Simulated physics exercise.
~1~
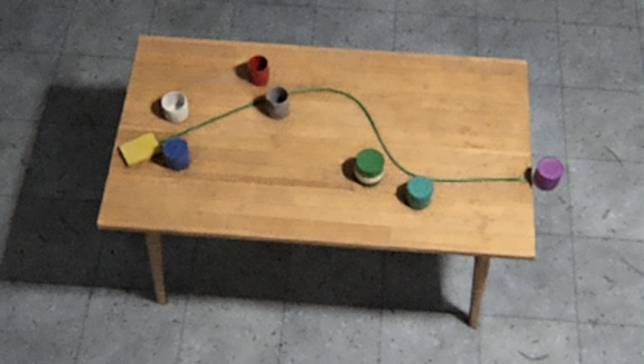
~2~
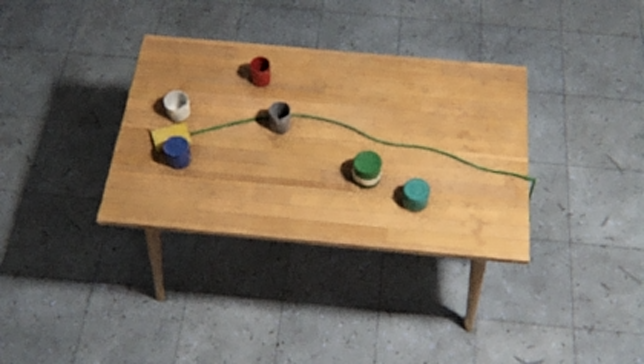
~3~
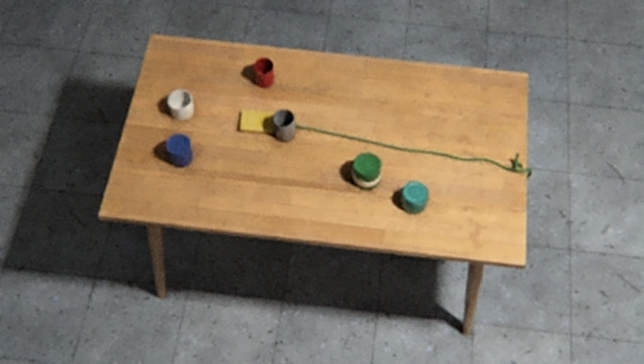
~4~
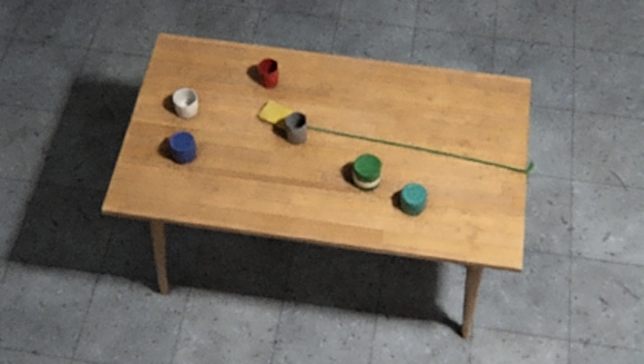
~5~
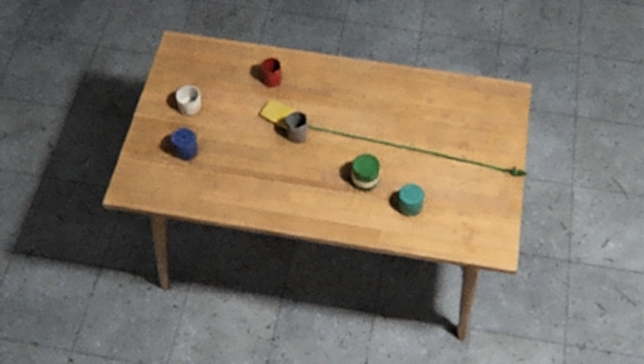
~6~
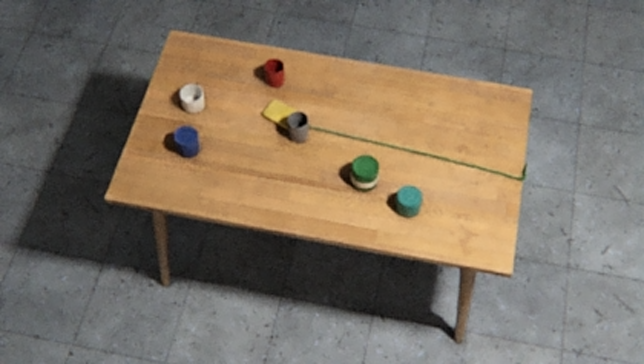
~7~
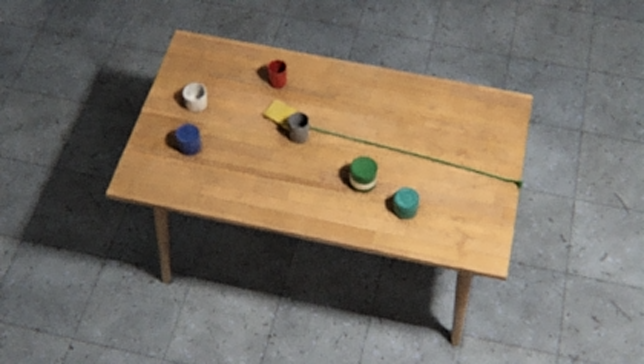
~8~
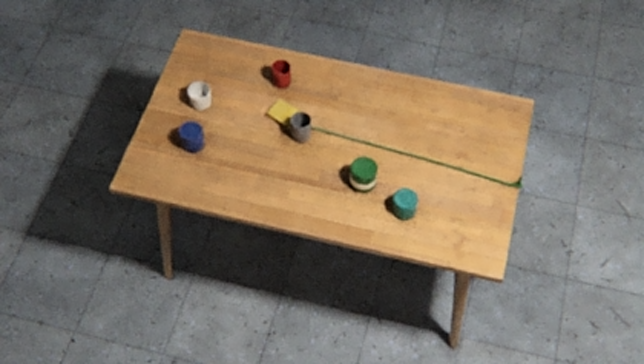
A purple cylinder dropped off the right edge of a wooden table, and the green cord trailing from it pulled taut, dragging a small yellow block rightward until it stopped beside the grey cup, which had shifted slightly, while the other cups and tubs stayed put.
